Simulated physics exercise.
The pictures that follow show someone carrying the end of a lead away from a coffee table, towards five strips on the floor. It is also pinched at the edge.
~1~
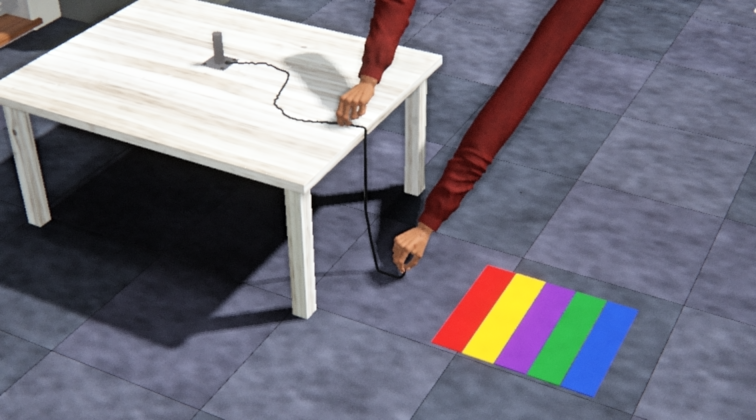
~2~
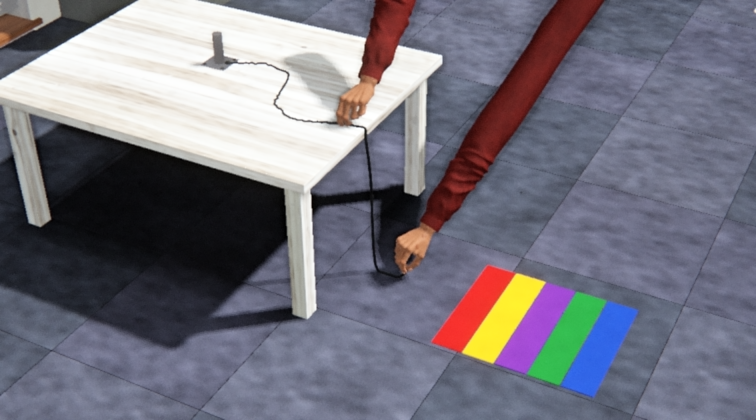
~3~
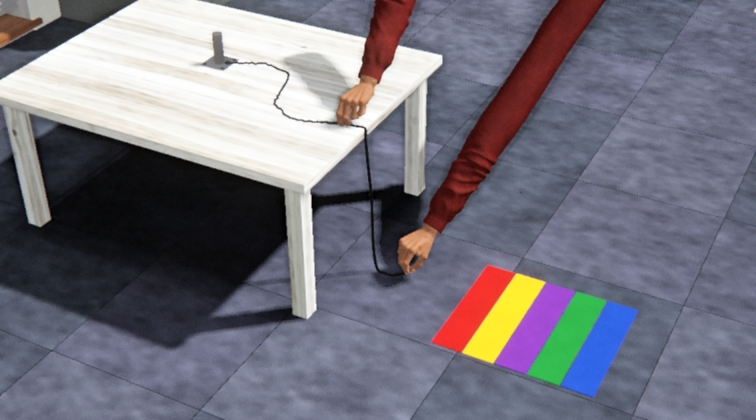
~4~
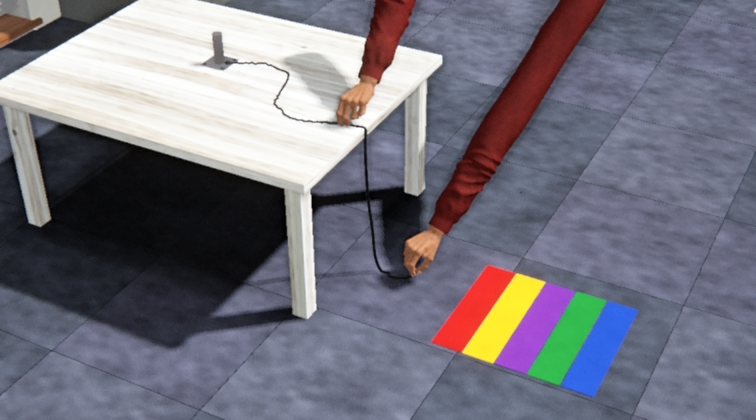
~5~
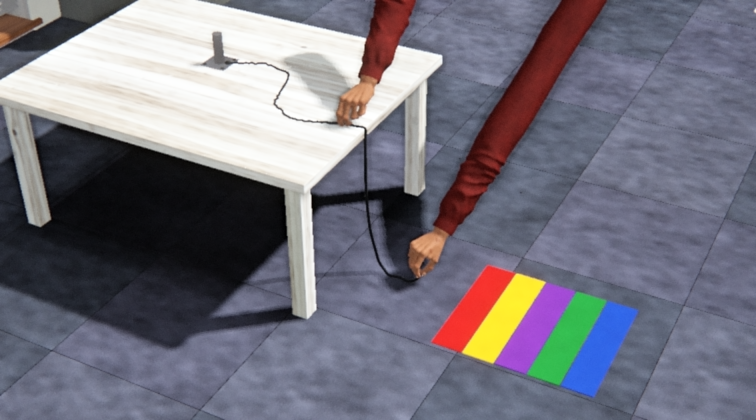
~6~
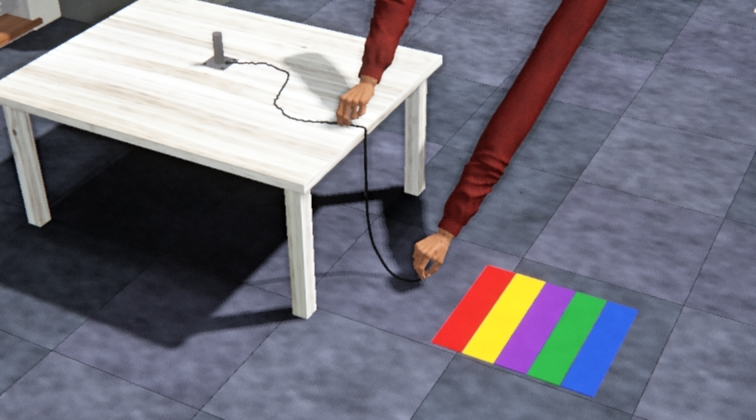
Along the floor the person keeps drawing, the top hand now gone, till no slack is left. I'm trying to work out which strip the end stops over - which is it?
It stops over the green one.
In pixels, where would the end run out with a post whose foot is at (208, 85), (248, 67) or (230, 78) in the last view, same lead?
Roughly (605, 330), (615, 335) and (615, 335), try by try.
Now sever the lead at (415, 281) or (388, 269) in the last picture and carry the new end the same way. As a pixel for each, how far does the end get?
I'd say somewhere near (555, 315) the first time and near (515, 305) the second time.
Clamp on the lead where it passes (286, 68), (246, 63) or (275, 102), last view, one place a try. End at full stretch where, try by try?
Near (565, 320), then (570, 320), then (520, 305).
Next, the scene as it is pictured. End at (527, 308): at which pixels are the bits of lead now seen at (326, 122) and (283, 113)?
Positions: (372, 147) for the first, (346, 114) for the second.
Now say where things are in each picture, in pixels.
The first picture shows end (405, 269); red (456, 332); yellow (488, 343); purple (519, 353); green (552, 364); blue (585, 375).
The second picture shows end (407, 270); lead through (255, 64) (283, 87) (290, 118) (359, 127) (371, 191) (374, 254).
The third picture shows end (410, 271).
The fourth picture shows end (416, 273); lead through (255, 64) (283, 87) (290, 118) (359, 127) (367, 190) (375, 254).
The fifth picture shows end (420, 274).
The sixth picture shows end (425, 276); lead through (255, 64) (283, 87) (290, 118) (359, 127) (366, 190) (378, 254).
Soon after, end near (527, 308); over purple.
Then, end near (559, 318); over green.
At full stretch, end near (577, 323); over green. It gets as far as the green strip.
